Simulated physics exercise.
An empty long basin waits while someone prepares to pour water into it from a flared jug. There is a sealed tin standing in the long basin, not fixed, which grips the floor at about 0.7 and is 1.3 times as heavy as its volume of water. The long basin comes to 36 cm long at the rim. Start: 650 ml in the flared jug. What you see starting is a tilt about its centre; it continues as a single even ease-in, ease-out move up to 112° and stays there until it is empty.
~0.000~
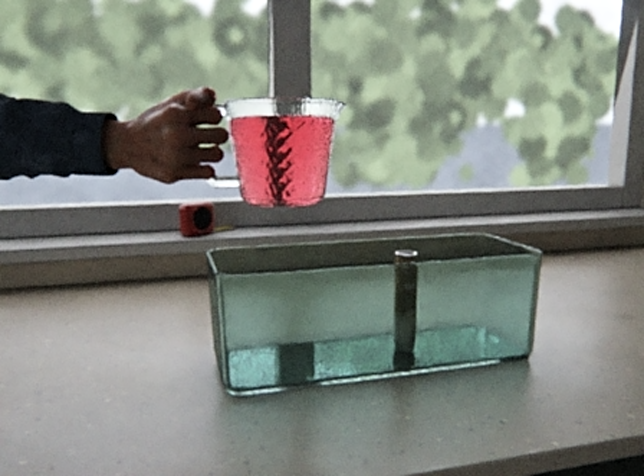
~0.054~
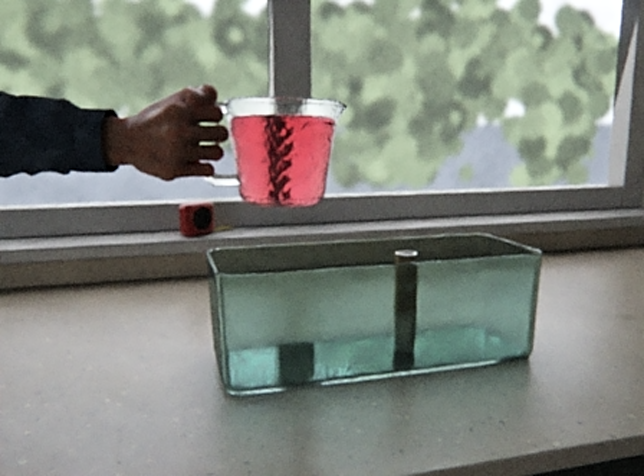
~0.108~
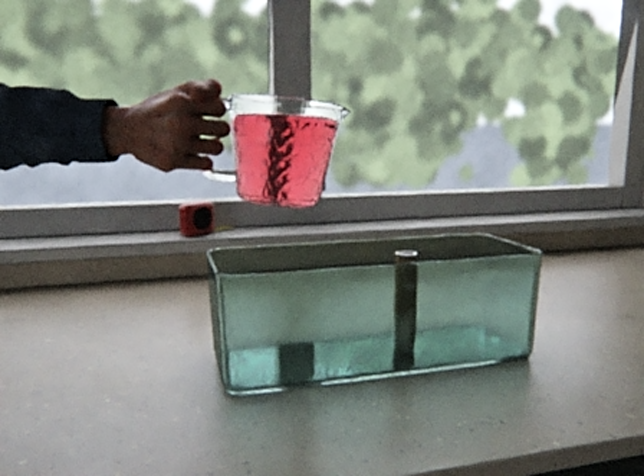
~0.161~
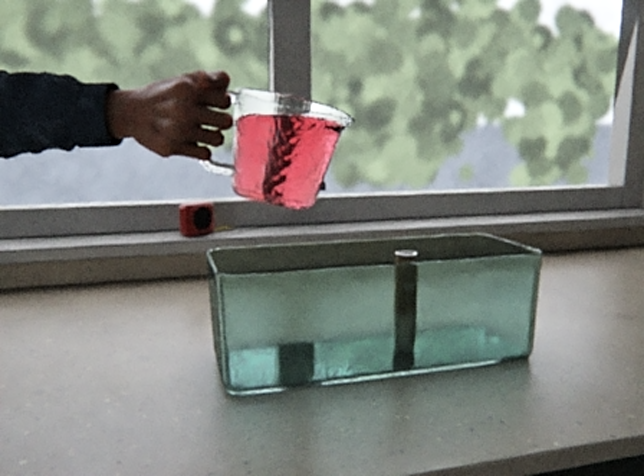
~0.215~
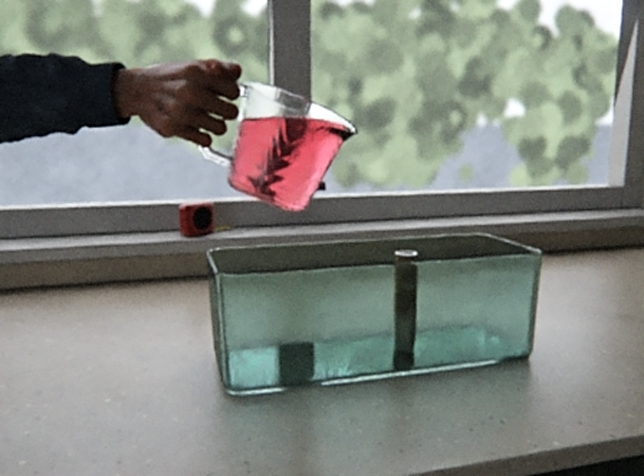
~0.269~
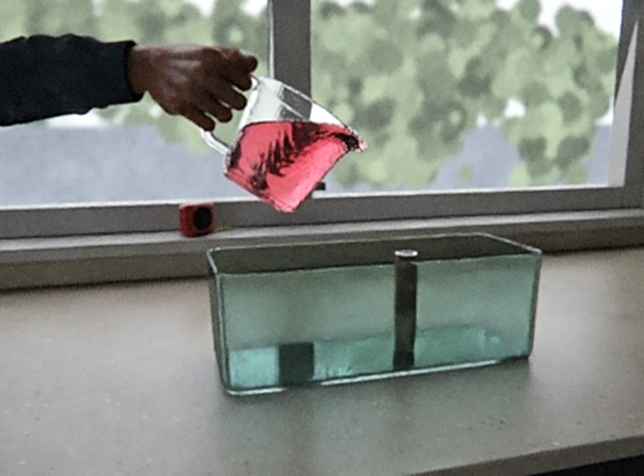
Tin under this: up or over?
Over.
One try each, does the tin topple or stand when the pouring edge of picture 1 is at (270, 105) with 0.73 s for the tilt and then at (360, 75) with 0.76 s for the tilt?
The tin stays vertical the first time and overturns the second time.
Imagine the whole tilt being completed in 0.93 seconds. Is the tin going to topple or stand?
The tin tips over.
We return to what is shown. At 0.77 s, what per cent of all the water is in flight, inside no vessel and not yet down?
Roughly 4 %.
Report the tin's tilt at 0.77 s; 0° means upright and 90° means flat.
I'd say it is close to 15 degrees off upright.
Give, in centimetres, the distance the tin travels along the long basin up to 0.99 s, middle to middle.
Measured centre to centre, about 8 cm.
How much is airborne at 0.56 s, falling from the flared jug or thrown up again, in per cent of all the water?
24 %.
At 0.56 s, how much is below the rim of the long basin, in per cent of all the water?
The basin holds roughly 38 in a hundred parts at that moment.
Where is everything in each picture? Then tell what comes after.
In the first picture, it leans 0°; its right rim is at (345, 104); the water meets the walls at (229, 118) and (330, 118); the long basin's rim runs from (212, 264) to (513, 244); the tin's top is at (406, 258).
In the second picture, it leans 2°; its right rim is at (346, 106); the water meets the walls at (230, 117) and (332, 119).
In the third picture, it leans 6°; its right rim is at (349, 111); the water meets the walls at (233, 116) and (334, 120).
In the fourth picture, it leans 13°; its right rim is at (353, 120); the water meets the walls at (237, 116) and (339, 123).
In the fifth picture, it leans 22°; its right rim is at (357, 133); the water meets the walls at (241, 121) and (349, 126).
In the sixth picture, it leans 34°; its right rim is at (358, 148); the water meets the walls at (237, 134) and (352, 140); 3 per cent is over the edge.
By 0.56 s the tilt is 97° and 39 per cent is still to pour; the tin stands where it began.
By 0.77 s the tilt is 112° and 3 per cent is still to pour; the tin leans 13°.
By 0.99 s the tilt is 112° and 0 per cent is still to pour; the tin lies on its side.
By 1.23 s the tilt is 112° and 0 per cent is still to pour; the tin lies on its side.
At rest the tin lies on its side.
